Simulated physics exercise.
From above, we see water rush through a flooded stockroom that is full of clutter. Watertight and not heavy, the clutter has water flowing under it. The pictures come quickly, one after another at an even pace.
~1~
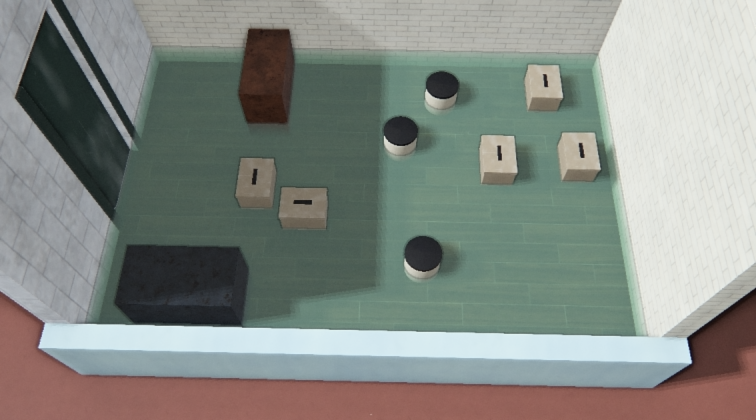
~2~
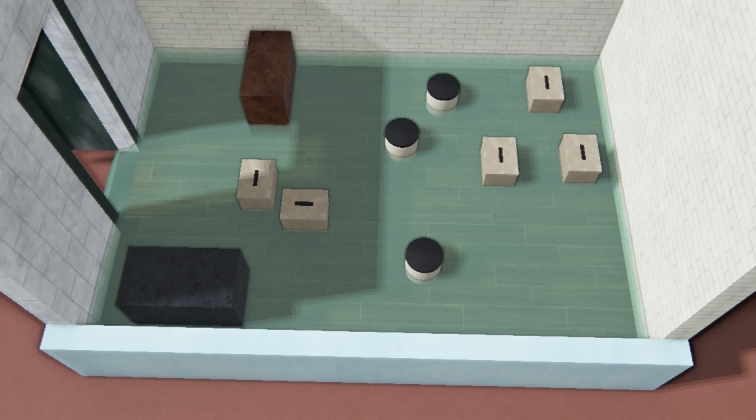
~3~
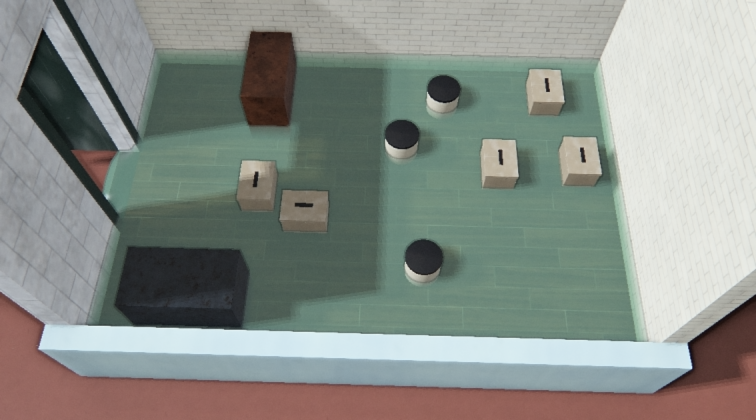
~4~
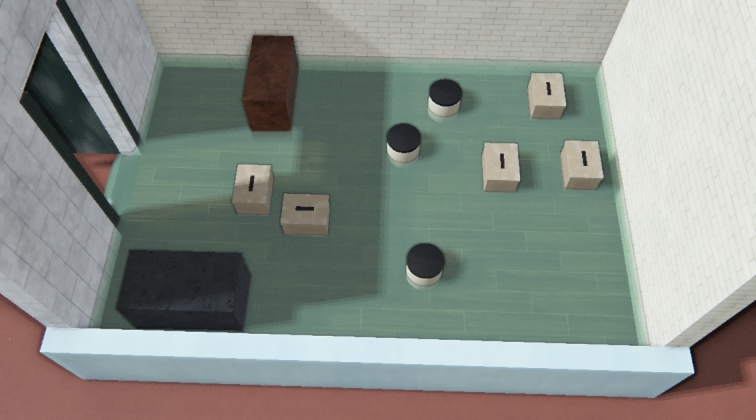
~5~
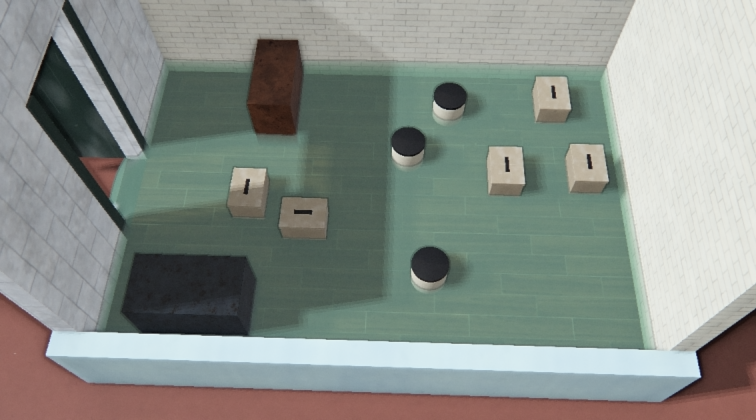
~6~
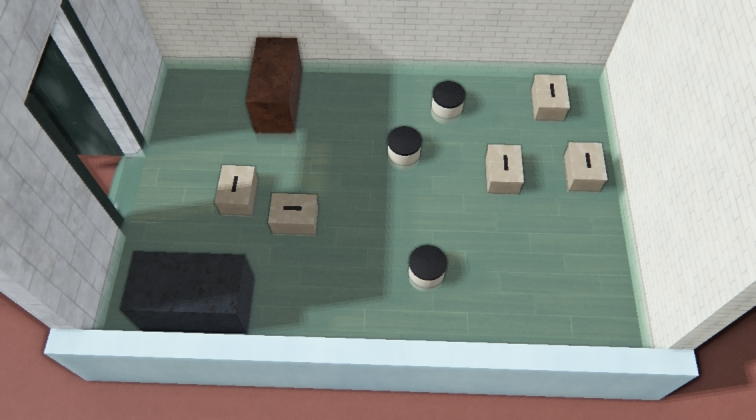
In a green-floored room seen from above, a dark panel on the left wall opens, then two pale boxes left of centre drift slightly left, one after the other, while the dark blocks and other objects barely move.
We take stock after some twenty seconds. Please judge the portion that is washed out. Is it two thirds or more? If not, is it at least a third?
The result is a middle share, a third to two thirds.
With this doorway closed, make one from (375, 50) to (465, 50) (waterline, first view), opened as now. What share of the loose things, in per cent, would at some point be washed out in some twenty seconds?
Estimate: Close to 100 %.
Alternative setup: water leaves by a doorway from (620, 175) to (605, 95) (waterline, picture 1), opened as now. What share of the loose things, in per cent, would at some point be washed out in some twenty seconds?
It comes to about 90 per cent.
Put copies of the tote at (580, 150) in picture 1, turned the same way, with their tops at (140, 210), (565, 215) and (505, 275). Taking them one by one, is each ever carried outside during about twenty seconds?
In order: Exits; never exits; never exits.
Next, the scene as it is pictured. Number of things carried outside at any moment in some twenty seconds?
I make it 4 of them.
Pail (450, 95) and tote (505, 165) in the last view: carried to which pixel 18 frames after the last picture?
Approximately (396, 105) for one, (452, 171) for the other.
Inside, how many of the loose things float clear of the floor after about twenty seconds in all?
That makes 4.
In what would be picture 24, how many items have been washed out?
The number comes out at 2.
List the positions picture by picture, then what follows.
In the first frame, a tote at (255, 177) floats; a tote at (303, 203) floats; 0 of 8 have shifted.
In the second frame, a tote at (256, 179), afloat; a tote at (304, 204), afloat; 0 of 8 have shifted.
In the third frame, a tote at (256, 180), afloat; a tote at (304, 205), afloat; 0 of 8 have shifted.
In the fourth frame, a tote at (252, 184) floats, close to its start; a tote at (305, 209), afloat; 1 of 8 have shifted.
In the fifth frame, a tote at (247, 187) floats, close to its start; a tote at (303, 212) floats, close to its start; 2 of 8 have shifted.
In the sixth frame, a tote at (235, 184), afloat, close to its start; a tote at (293, 209) floats, close to its start; 2 of 8 have shifted.
A moment on, 0 of 8 are out; 8 afloat.
Next, 2 of 8 are out; 6 afloat.
Later, 3 of 8 are out; 5 afloat.
In the end, 4 of 8 are out; 4 afloat.
